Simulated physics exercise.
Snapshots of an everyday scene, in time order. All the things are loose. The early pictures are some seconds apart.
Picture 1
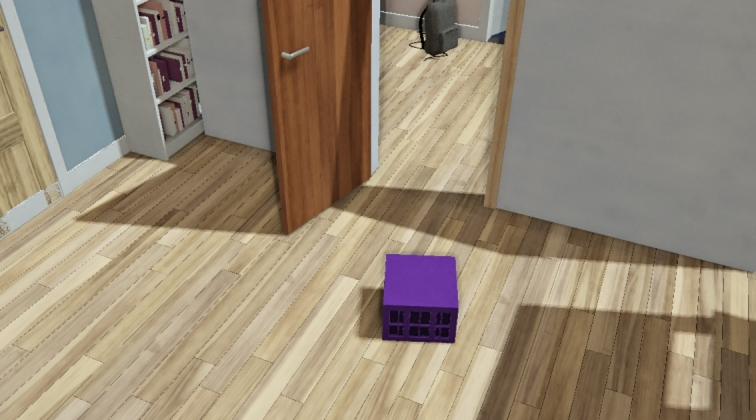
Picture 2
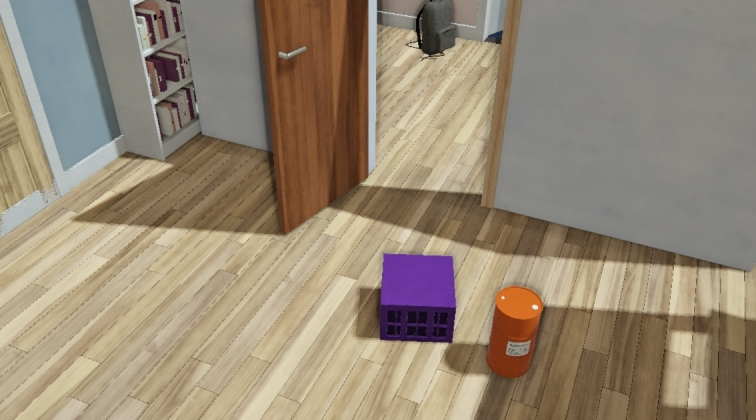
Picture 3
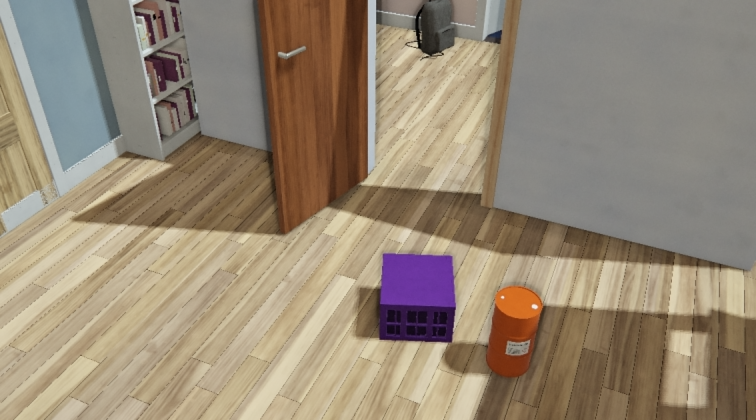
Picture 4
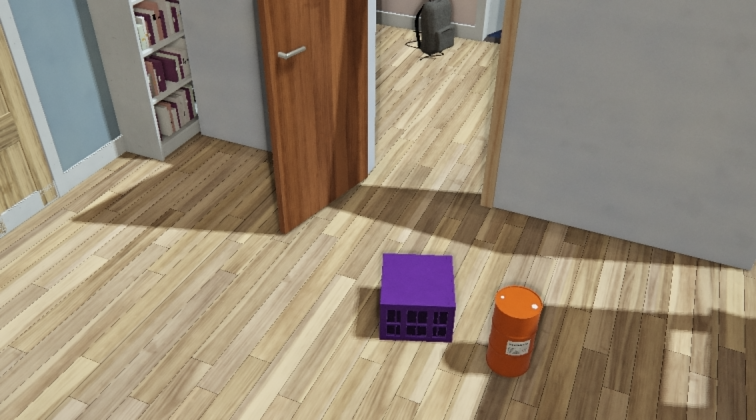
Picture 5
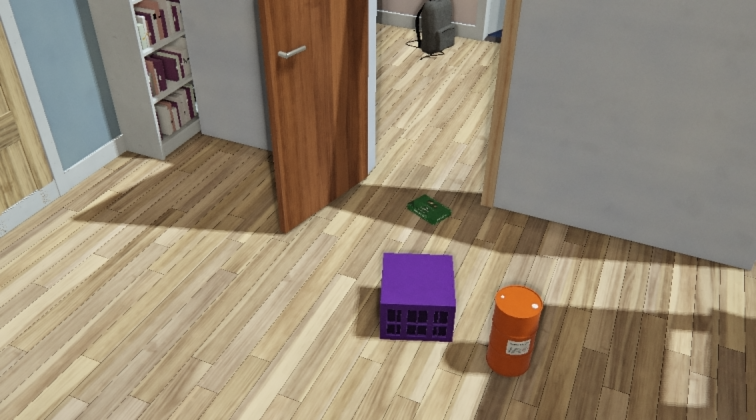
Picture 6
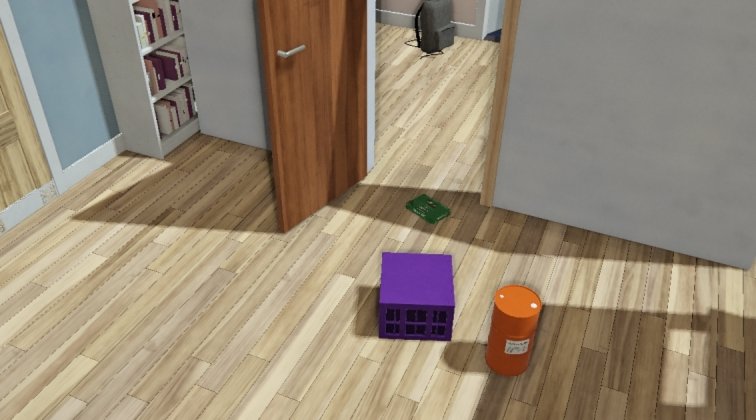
Room with an open wooden door and purple crate, an orange canister appearing beside it, then a green packet near the doorway.
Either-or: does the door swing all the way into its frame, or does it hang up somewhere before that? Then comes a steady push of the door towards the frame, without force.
Yep, watching it, the door travels the full way over.
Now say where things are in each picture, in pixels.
The first frame shows door wide open and still.
The second frame shows door wide open and still; orange canister (513, 333); purple crate (417, 297).
The third frame shows door wide open and still; orange canister (513, 332); purple crate (417, 297).
The fourth frame shows door wide open and still; orange canister (513, 332); purple crate (417, 297).
The fifth frame shows door wide open and still; orange canister (513, 332); purple crate (417, 296).
The sixth frame shows door wide open and still; green packet (428, 209); orange canister (512, 331).
Then, 0.80 s past the last view, door 67° open.
Then, 1.40 s past the last view, door 24° open; green packet displaced a little near (437, 205).
Then, 1.70 s past the last view, door 2° open; green packet displaced about its own width near (455, 189).
Finally, door 0° open; moved from the start, green packet; the other 2 still in place. Final places as the last picture's camera would see them, green packet near (458, 183).
